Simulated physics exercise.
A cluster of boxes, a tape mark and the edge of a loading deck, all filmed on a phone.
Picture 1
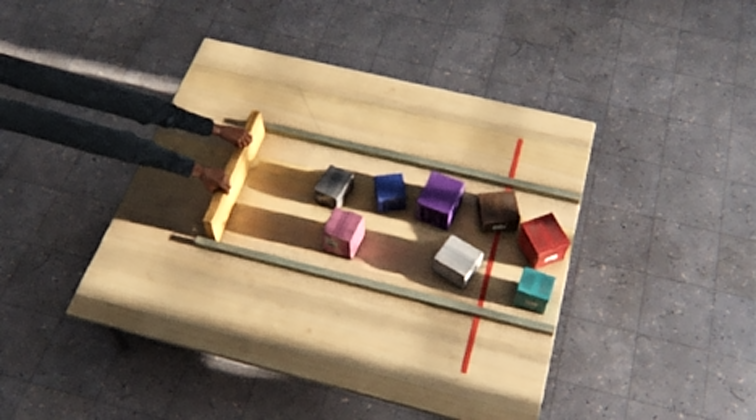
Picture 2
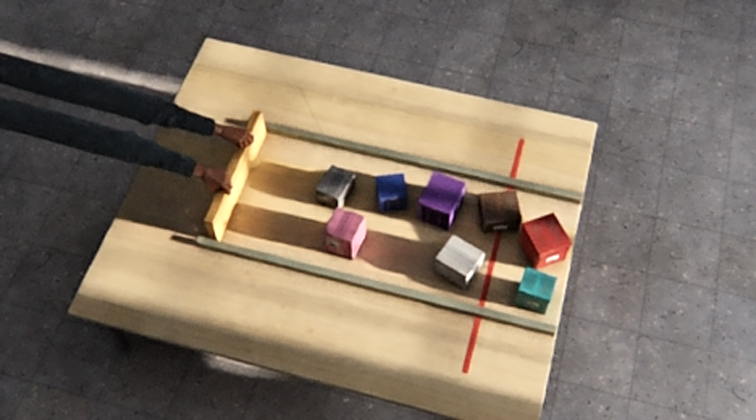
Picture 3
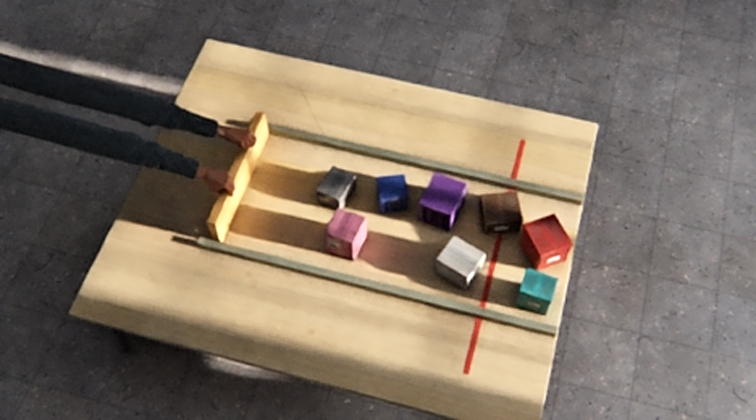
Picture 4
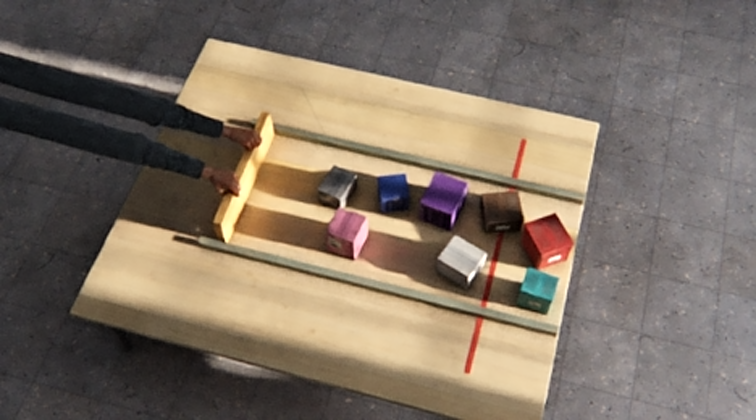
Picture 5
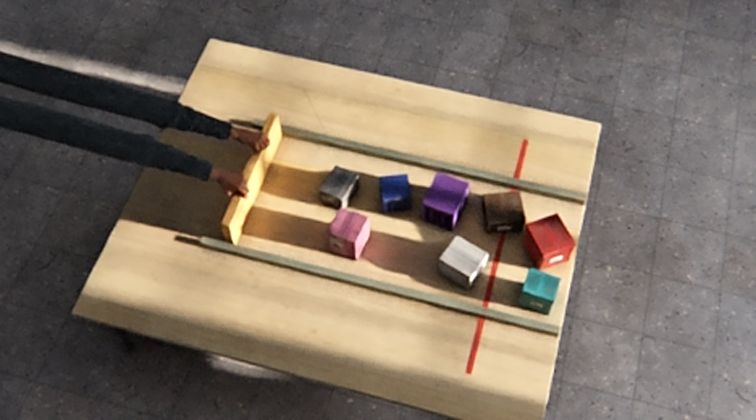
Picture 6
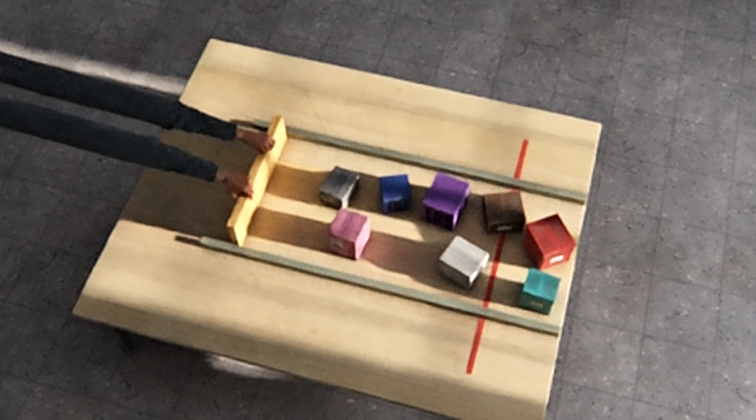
The footage shows two hands slowly pushing an upright yellow plank a short way to the right across a wooden surface, toward a scattered group of colourful boxes near a red line, while the boxes stay still.
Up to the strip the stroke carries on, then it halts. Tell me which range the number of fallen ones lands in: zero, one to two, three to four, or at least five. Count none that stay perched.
The tally of falls will come to three or else four.
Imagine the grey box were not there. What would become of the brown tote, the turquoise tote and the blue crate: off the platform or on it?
As for the brown tote, it ends up below; the turquoise tote ends up below; the blue crate keeps its place.
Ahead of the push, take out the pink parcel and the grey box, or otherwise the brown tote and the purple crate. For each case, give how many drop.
In order, the numbers are 1 and 2.
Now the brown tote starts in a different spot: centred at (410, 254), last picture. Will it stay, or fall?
Starting there, it stays aboard.
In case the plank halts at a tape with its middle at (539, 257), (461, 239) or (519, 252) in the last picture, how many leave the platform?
Ground tally per try: 6 / 0 / 4.
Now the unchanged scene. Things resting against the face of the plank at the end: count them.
The count is 2.
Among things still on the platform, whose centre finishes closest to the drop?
It's the purple crate.
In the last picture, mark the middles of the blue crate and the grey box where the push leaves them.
I'd say approximately (546, 233) and then (518, 229).
Soon after, none off yet; turquoise tote at rest near (540, 292); red tote at rest near (548, 243); brown tote at rest near (504, 213).
After that, none off yet; turquoise tote at rest near (540, 292); red tote displaced a little near (557, 250); brown tote displaced about its own width near (532, 219).
In the end, the number that fall off is three or four; gone, brown tote, red tote and turquoise tote.
